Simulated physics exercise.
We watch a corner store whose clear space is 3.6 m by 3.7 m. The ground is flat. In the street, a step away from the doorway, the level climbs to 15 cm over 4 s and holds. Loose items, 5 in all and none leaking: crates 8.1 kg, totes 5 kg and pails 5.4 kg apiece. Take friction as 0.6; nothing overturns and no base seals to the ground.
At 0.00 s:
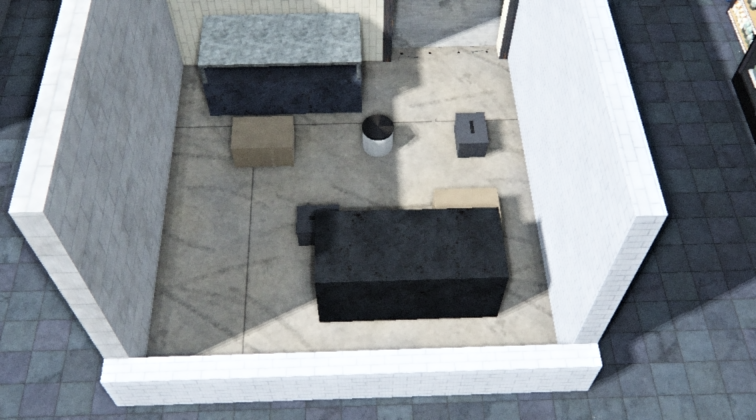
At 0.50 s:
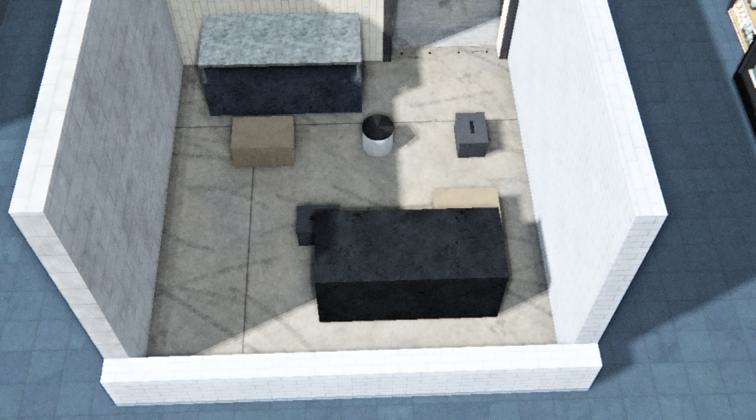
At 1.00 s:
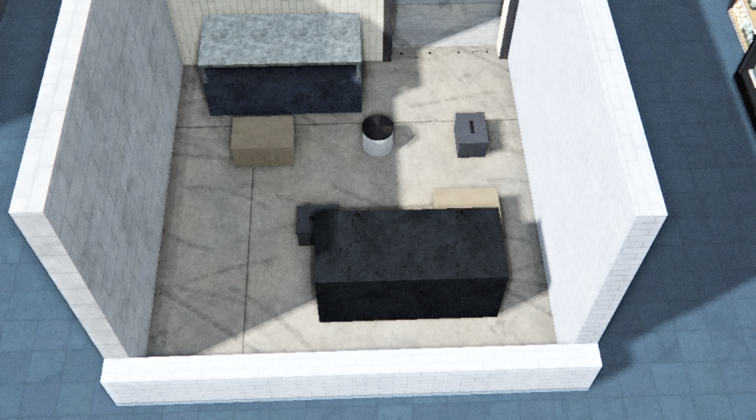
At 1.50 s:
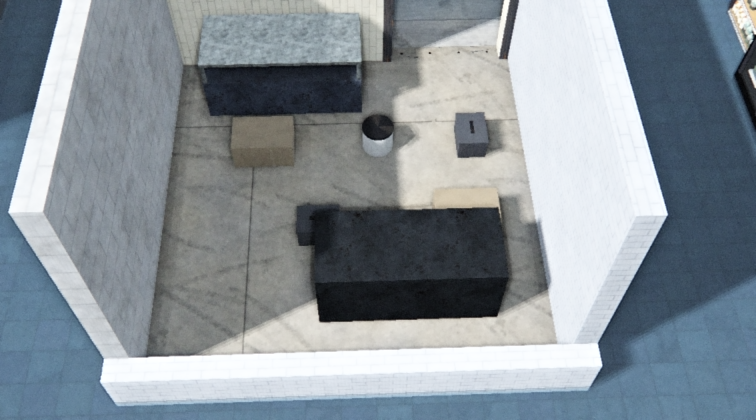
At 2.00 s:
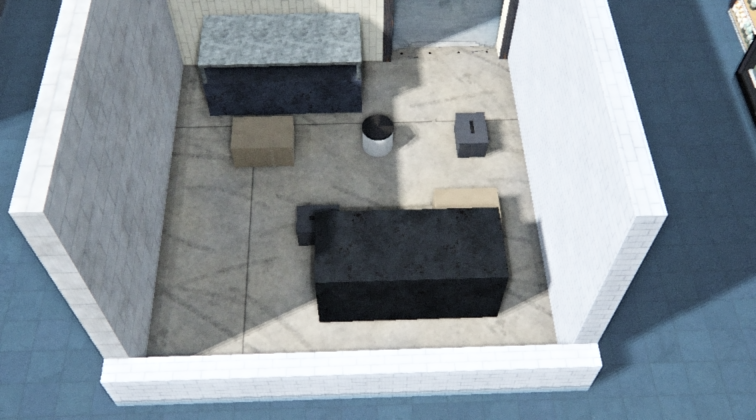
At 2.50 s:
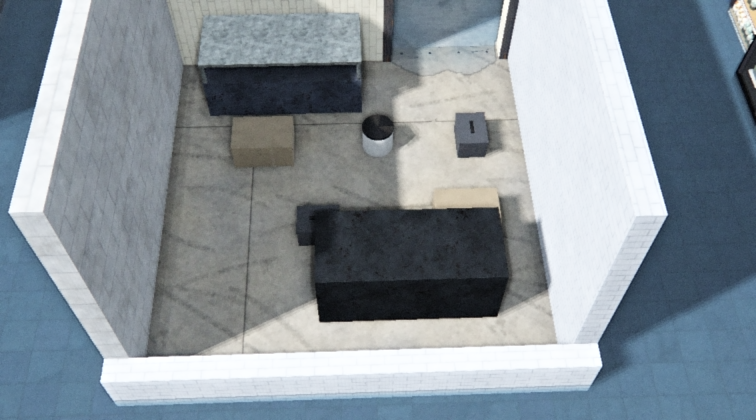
Blue water covering the dark paving around a small white-walled store, then edging through the back doorway as boxes stay still.
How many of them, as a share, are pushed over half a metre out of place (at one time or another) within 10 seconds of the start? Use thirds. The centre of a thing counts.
That comes to between one and two thirds.
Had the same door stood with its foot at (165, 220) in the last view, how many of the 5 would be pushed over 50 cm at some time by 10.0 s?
Then 4.
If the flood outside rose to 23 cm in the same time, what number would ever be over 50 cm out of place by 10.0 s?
Then 5.
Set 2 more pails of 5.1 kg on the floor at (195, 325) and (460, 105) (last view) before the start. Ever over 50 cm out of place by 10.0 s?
In turn: Less, more.
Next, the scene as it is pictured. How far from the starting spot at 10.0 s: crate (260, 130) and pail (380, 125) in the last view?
In turn: 20 cm, 80 cm.
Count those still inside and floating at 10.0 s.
4 of them.
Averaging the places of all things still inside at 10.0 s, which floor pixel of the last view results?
Around (323, 183).
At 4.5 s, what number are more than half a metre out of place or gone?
By then 0.
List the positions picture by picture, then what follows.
A crate at (262, 132), on the bottom; a tote at (318, 218), on the bottom; water covers 0.0 m2; 0 of 5 have shifted, in the first picture.
A crate at (262, 132) rests on the ground; a tote at (318, 218) rests on the ground; 0.0 m2 under water; 0 of 5 have shifted, in the second picture.
A crate at (262, 132), on the bottom; a tote at (318, 218), on the bottom; water covers 0.0 m2; 0 of 5 have shifted, in the third picture.
A crate at (262, 132) rests on the ground; a tote at (318, 218), on the bottom; 0.0 m2 under water; 0 of 5 have shifted, in the fourth picture.
A crate at (262, 132), on the bottom; a tote at (318, 218) rests on the ground; water covers 0.0 m2; 0 of 5 have shifted, in the fifth picture.
A crate at (262, 132), on the bottom; a tote at (318, 218) rests on the ground; 0.2 m2 under water; 0 of 5 have shifted, in the sixth picture.
After 3.5 s 0 of 5 are over 50 cm from their spots; 0 afloat.
After 4.5 s 0 of 5 are over 50 cm from their spots; 0 afloat.
After 7.0 s 1 of 5 are over 50 cm from their spots; 2 afloat.
After 10.0 s 3 of 5 are over 50 cm from their spots, and 3 have been at some point; 4 afloat.
